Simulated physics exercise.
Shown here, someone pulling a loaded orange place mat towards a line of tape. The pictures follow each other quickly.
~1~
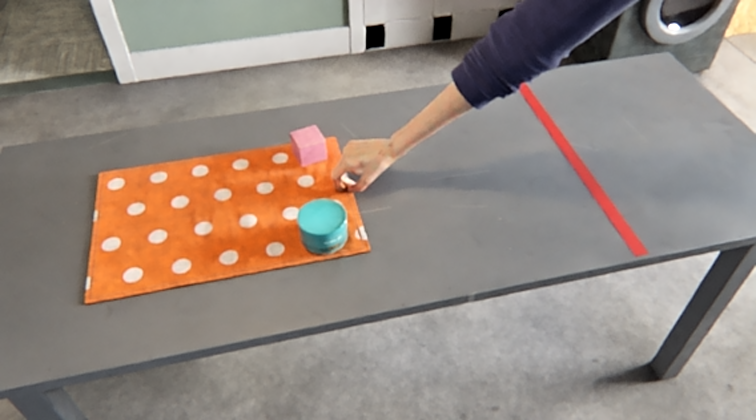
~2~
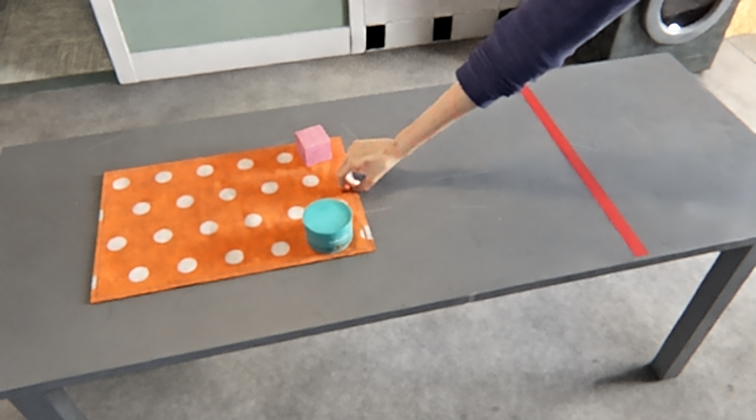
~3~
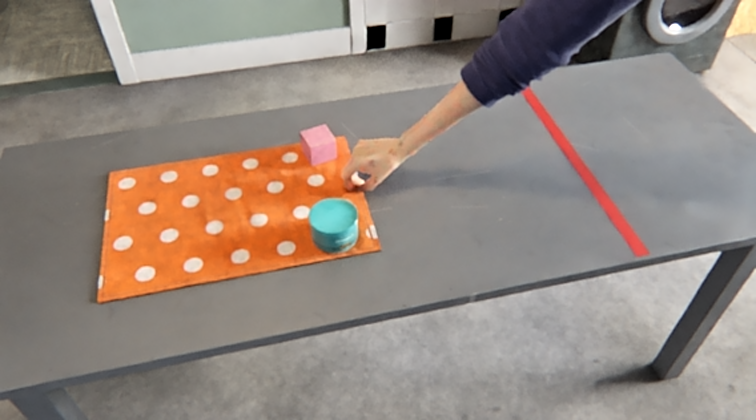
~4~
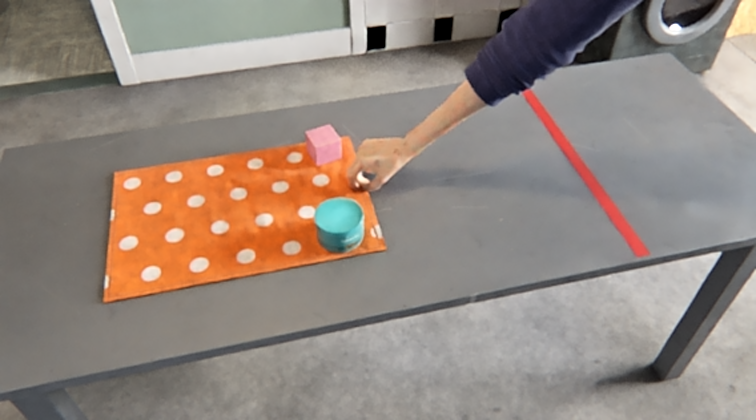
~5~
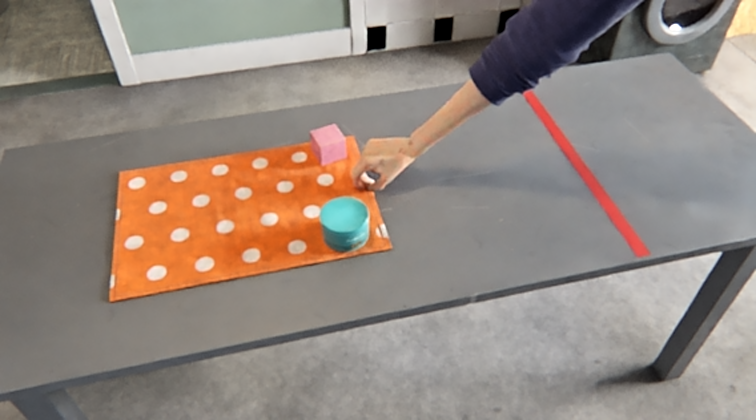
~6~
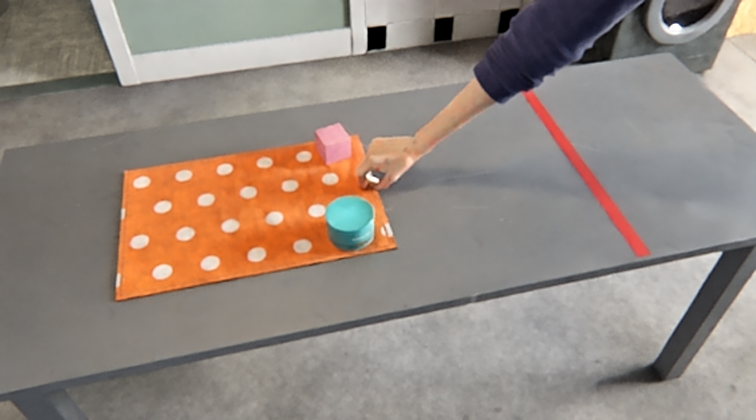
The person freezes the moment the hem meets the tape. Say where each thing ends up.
As it turns out, the pink block stays on the cloth; the turquoise tub remains aboard.
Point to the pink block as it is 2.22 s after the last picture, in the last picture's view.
Near (525, 114).
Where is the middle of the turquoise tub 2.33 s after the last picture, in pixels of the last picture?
Around (568, 184).
Then, 2.22 s after the last picture, hem at the tape; pink block on the cloth near (525, 114); turquoise tub on the cloth near (560, 186).
Then, 2.33 s after the last picture, hem at the tape; pink block on the cloth near (533, 112); turquoise tub on the cloth near (568, 184).
At rest, hem at the tape; pink block on the cloth near (533, 112); turquoise tub on the cloth near (568, 184). The pink block remains aboard and the turquoise tub keeps its seat.
